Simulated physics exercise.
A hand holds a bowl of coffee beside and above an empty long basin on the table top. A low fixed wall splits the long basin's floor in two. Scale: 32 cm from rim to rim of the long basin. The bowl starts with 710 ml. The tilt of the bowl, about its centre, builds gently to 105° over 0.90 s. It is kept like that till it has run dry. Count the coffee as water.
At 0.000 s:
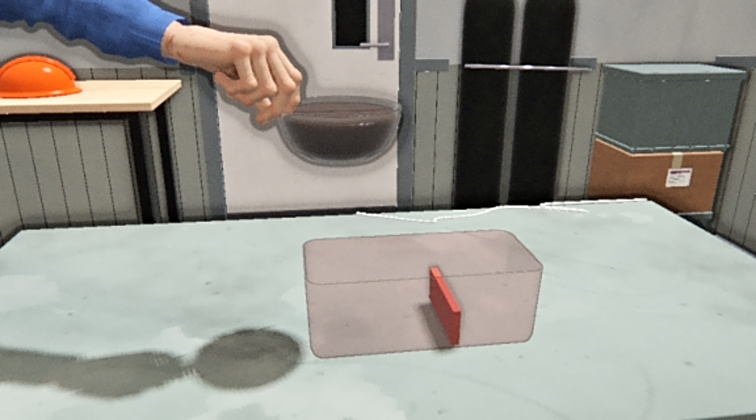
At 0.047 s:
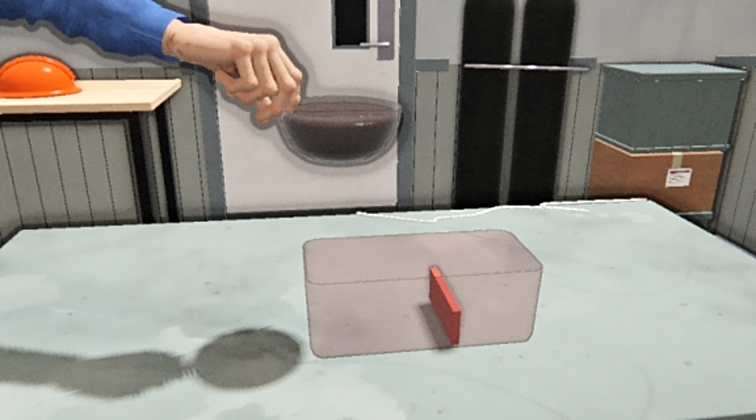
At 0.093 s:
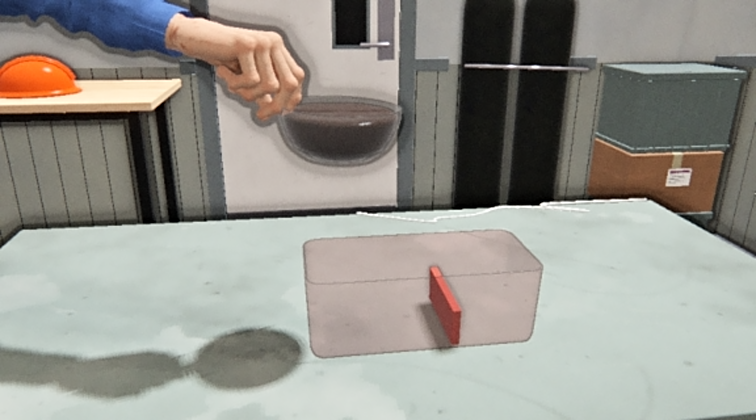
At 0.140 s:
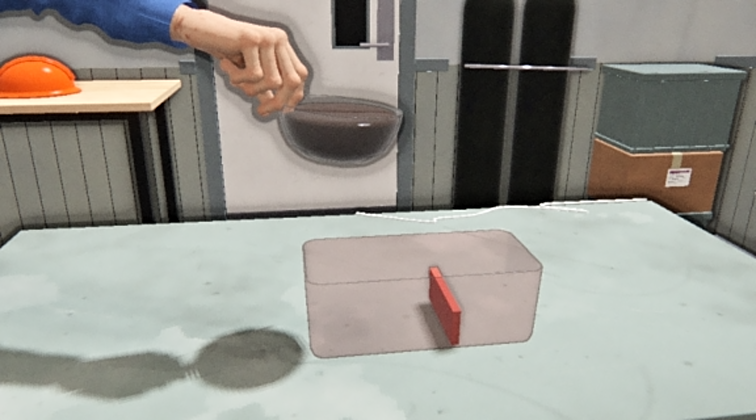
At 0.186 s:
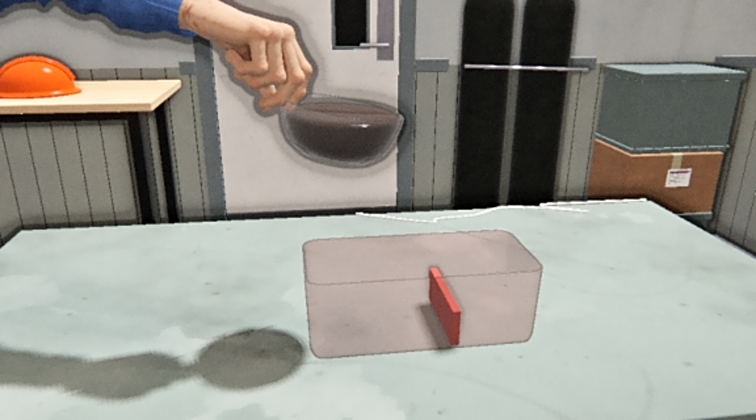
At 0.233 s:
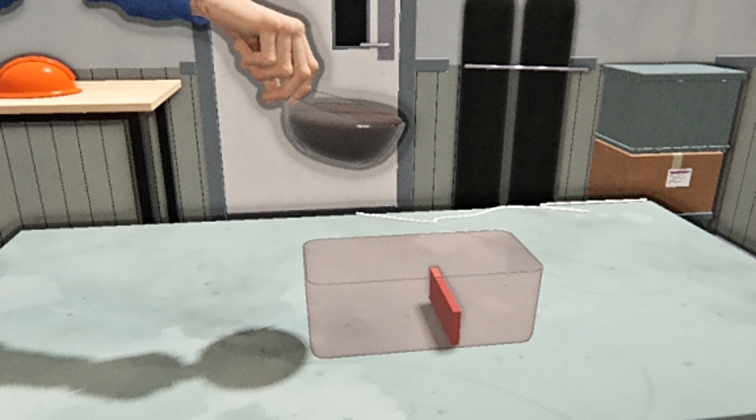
A hand in a blue sleeve reaches in from the upper left, holding a dark, glassy bowl of brown liquid above a pale table, seen from the front in a workshop-like room. A clear, pinkish long basin with a red upright divider sits mid-table, with an orange hard hat on a bench at left and stacked boxes at right. The hand slowly tilts the bowl slightly down to the right, while the camera stays still.
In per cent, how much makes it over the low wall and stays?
About 46 per cent.
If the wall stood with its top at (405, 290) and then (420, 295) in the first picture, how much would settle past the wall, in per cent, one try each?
First 85, then 75 per cent.
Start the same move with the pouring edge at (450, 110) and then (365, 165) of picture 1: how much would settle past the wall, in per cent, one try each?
In turn about 80 and 5 per cent.
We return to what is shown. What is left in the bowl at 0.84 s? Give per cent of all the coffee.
Near 1 in a hundred.
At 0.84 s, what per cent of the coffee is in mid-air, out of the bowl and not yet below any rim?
About 8 per cent.
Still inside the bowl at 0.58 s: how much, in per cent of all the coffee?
About 26 per cent.
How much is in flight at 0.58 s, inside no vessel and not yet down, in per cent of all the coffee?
Near 50 in a hundred.
By 0.58 s the tilt is 76° and 26 per cent is still to pour, 7 is left of the wall and 16 right of it.
By 0.84 s the tilt is 104° and 1 per cent is still to pour, 45 is left of the wall and 46 right of it.
By 1.11 s the tilt is 105° and 0 per cent is still to pour, 52 is left of the wall and 46 right of it.
By 1.40 s the tilt is 105° and 0 per cent is still to pour, 52 is left of the wall and 46 right of it.
At rest 52 per cent lies left of the wall, 46 right of it and 2 outside.
